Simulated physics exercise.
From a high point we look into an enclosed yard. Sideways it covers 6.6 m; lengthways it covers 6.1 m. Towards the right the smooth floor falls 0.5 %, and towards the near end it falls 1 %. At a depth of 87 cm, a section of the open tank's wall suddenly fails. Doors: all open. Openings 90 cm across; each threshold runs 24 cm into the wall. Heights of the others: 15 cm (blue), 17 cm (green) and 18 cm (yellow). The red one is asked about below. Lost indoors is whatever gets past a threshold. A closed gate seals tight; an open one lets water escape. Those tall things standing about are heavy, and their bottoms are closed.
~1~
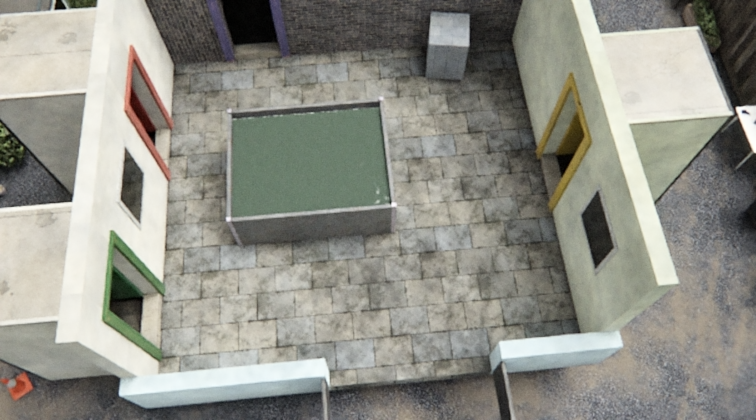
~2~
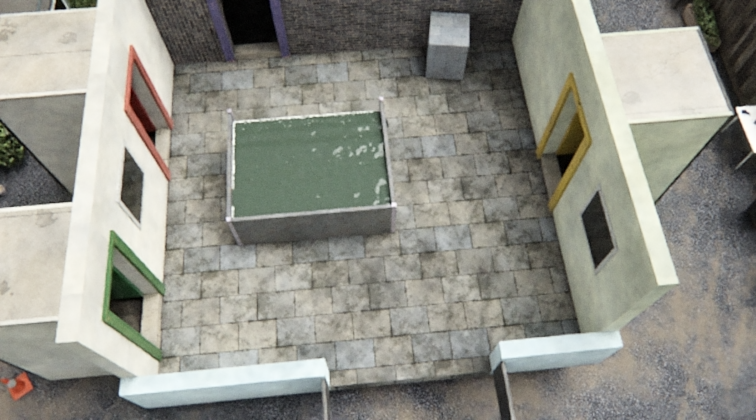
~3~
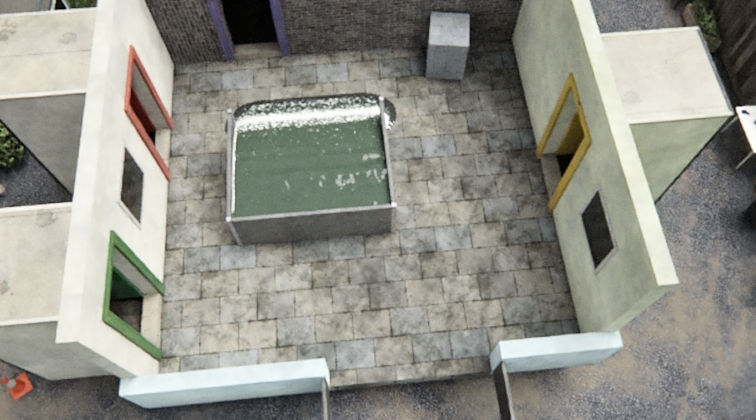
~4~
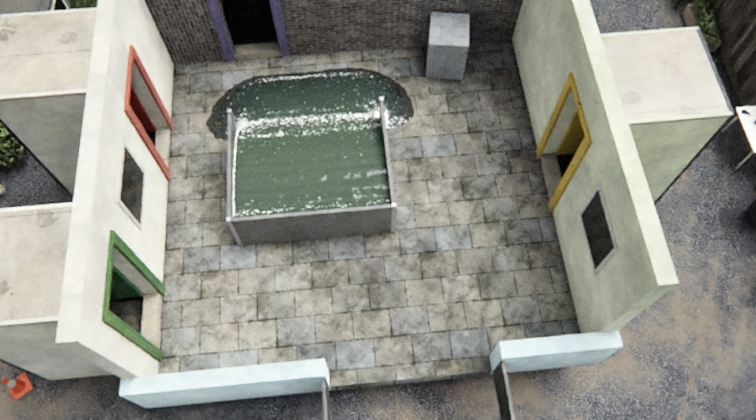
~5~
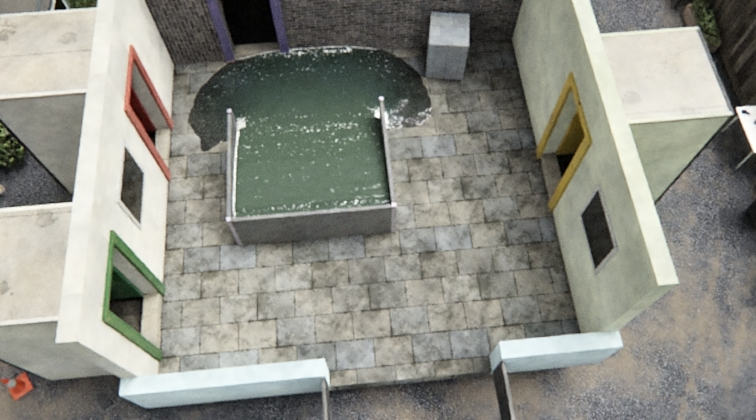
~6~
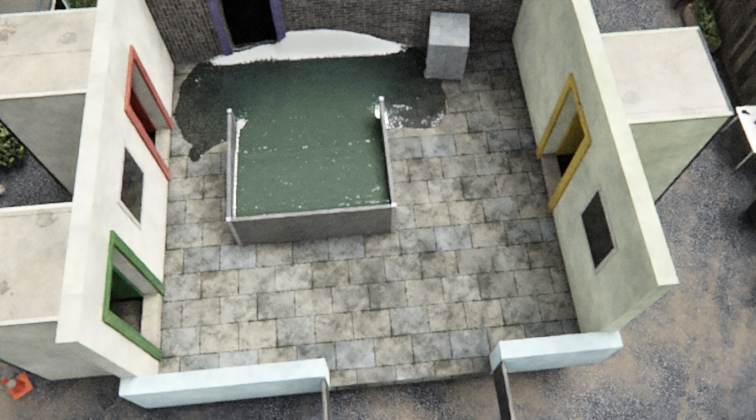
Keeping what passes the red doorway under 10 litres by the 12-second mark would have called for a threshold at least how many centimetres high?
It would have called for about 15 cm.
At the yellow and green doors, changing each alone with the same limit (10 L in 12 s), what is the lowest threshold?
About 13.0 cm at yellow and about 14.5 cm at green.
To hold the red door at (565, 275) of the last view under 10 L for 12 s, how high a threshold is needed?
Minimum: About 12.0 cm.
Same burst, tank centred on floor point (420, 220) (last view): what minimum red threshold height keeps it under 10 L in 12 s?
23 cm, give or take.
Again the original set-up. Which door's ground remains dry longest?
It's the green door.
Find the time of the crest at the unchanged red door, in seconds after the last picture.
I'd guess close to 3.5 seconds.
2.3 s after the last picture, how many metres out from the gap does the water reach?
Roughly 5.0 metres.
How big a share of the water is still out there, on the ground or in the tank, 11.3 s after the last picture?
Around 70 in a hundred parts remain.
Then, 0.7 s after the last picture water covers 25 % of the floor, deepest (66 cm) near (426, 52); 3 cm at the red door, 0 litres in over its 6 cm threshold.
Then, 2.3 s after the last picture water covers 65 % of the floor, deepest (38 cm) near (184, 70); 13 cm at the red door, 8 litres in over its 6 cm threshold.
Then, 11.3 s after the last picture water covers 95 % of the floor, deepest (14 cm) near (566, 347); 7 cm at the red door, 107 litres in over its 6 cm threshold.
At the red door as built, the water peaked near 15 cm, 3.7 s after the last picture.
Run again over the same 12 s with other heights there, 18 litres in over 13.5 cm, 2 litres over 18.5 cm. The limit of 10 litres is kept from about 15 cm up.
